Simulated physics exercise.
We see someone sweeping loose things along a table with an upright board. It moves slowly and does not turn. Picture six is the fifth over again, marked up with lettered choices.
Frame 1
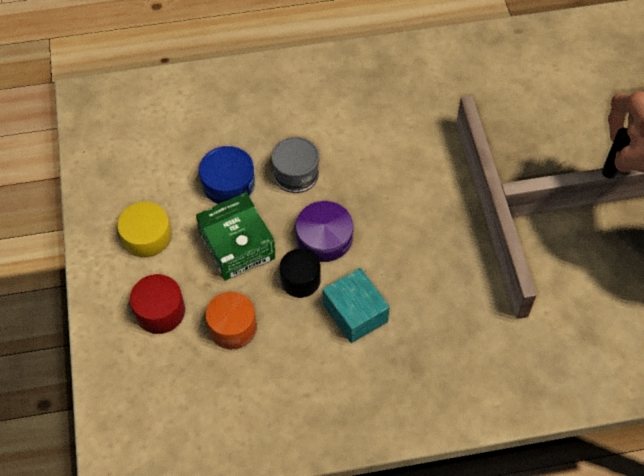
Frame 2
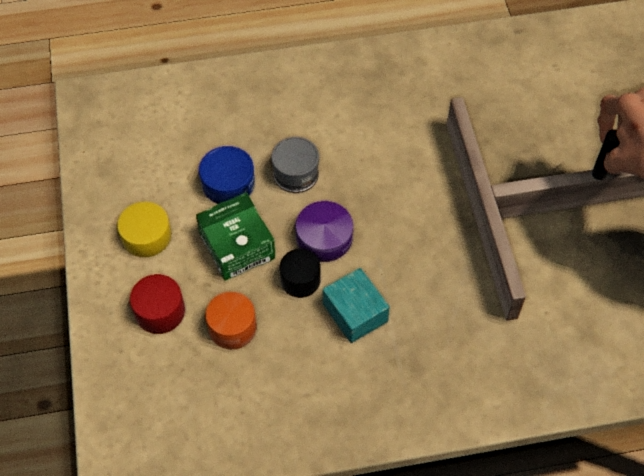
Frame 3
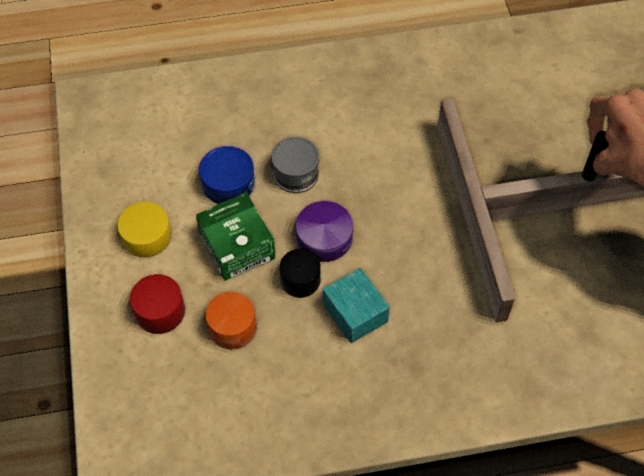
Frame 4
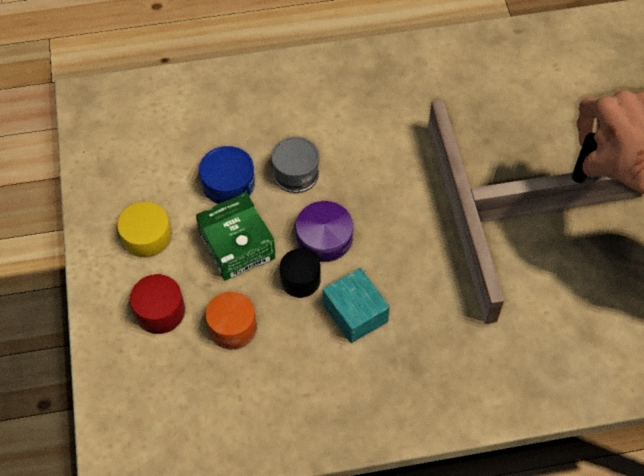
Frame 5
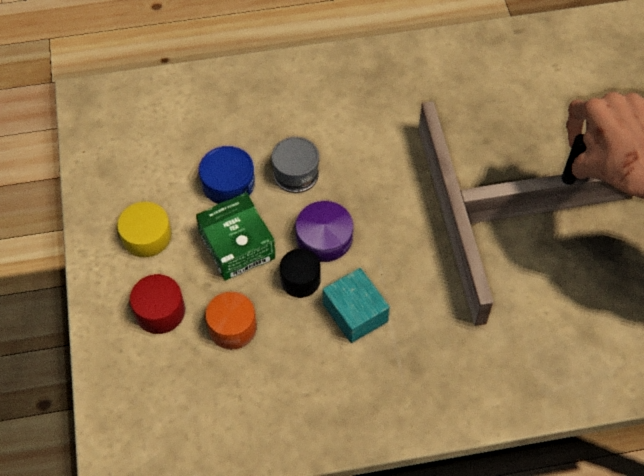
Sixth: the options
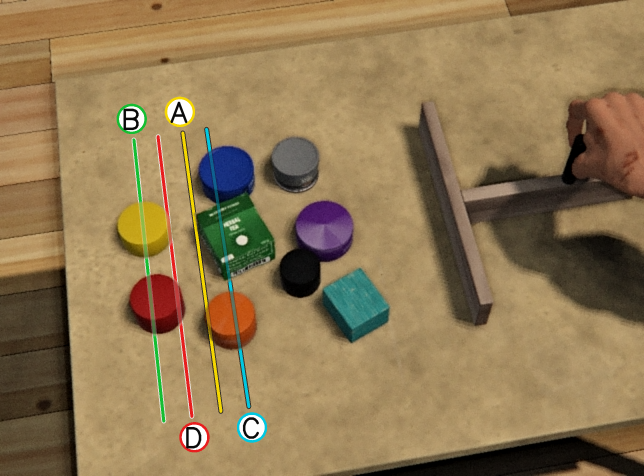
Upright board held by a hand sliding slowly left across a tabletop, with coloured pots, a green packet and a turquoise block lying still.
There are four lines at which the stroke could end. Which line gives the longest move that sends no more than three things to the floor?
It should halt at B.
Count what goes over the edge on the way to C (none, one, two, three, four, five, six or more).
The count is none.
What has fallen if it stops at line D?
The yellow pot goes over.
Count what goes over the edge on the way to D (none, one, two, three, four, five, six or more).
One.
On the marked copy, A at (200, 261); B at (148, 269); C at (226, 257); D at (174, 265).
With B. Early on, board (345, 214); turquoise block (331, 309); black pot (295, 274).
Further on, board (232, 231); yellow pot (92, 228); red pot (144, 300).
At the end, board (147, 244); green packet over the edge; yellow pot over the edge; two fallen.
As for the rest, A is within the limit but short; C is within the limit but short; D is within the limit but short.
